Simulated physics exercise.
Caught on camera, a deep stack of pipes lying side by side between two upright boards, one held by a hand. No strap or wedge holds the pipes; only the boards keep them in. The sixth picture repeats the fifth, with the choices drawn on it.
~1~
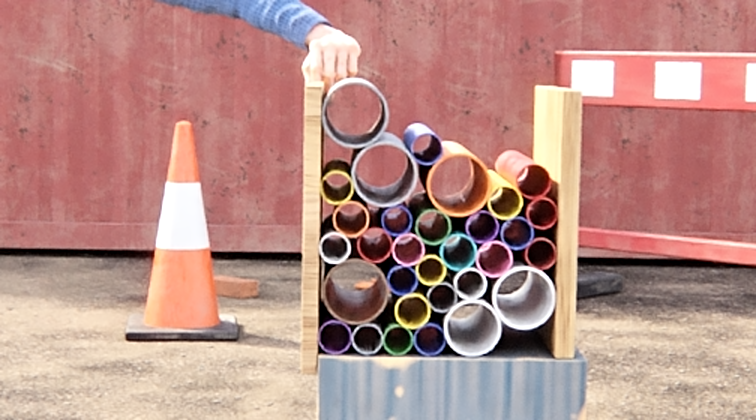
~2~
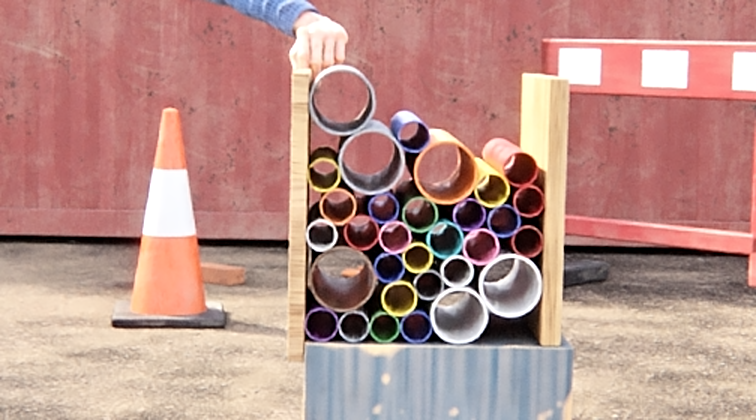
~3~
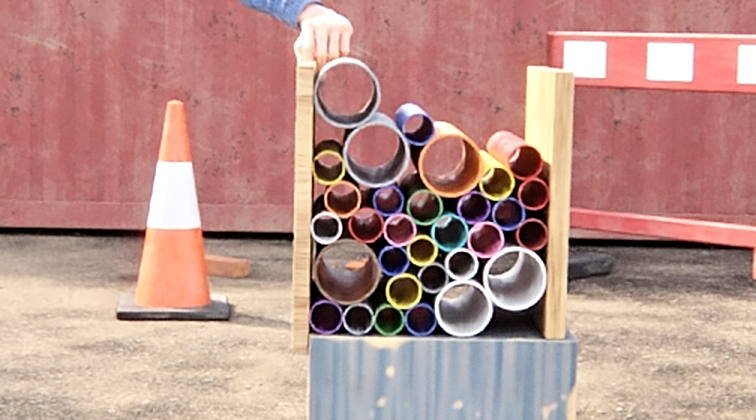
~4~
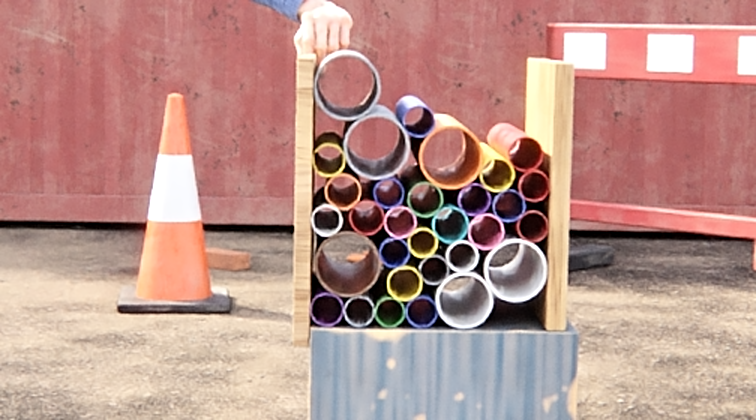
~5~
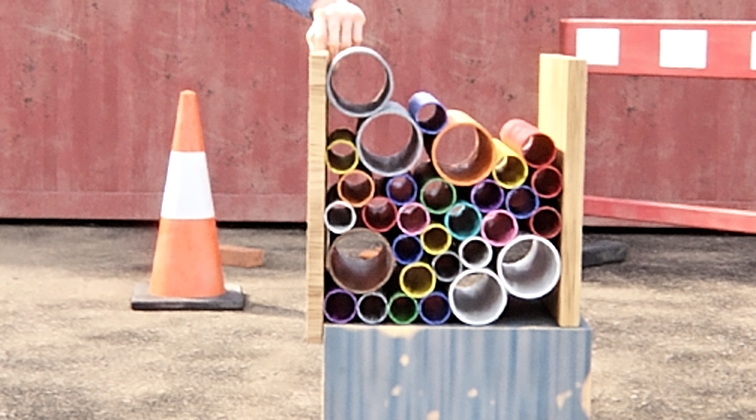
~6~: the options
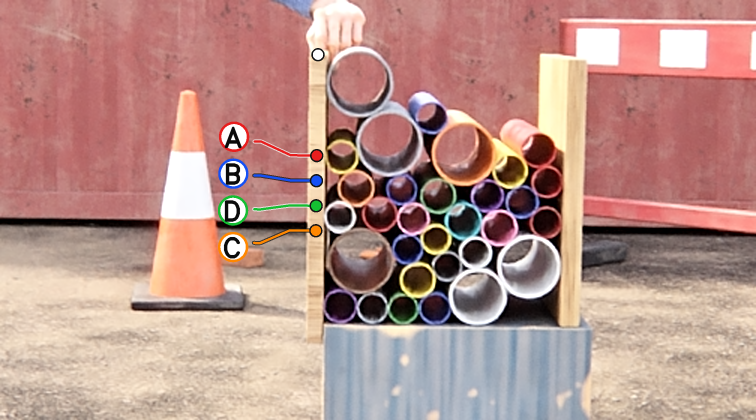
Colourful pipes of mixed sizes lying stacked between two upright boards, barely shifting, as a hand grips the left board's top.
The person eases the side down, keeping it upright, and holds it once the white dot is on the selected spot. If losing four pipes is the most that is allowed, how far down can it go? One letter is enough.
Stop at C.
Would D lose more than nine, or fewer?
At D, fewer than nine.
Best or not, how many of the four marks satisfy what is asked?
Four of them.
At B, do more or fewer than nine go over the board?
Fewer than nine.
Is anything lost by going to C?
Yes.
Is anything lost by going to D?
Yes, at D.
On the marked copy, A at (317, 155); B at (316, 181); C at (316, 231); D at (316, 206); the white dot at (318, 55).
Taking C. A third of the way, top of the board (326, 129).
Two thirds of the way, top of the board (325, 212).
When it is over, top of the board (324, 230), two out over the board.
As for the rest, A one out over the board; B one out over the board; D one out over the board.
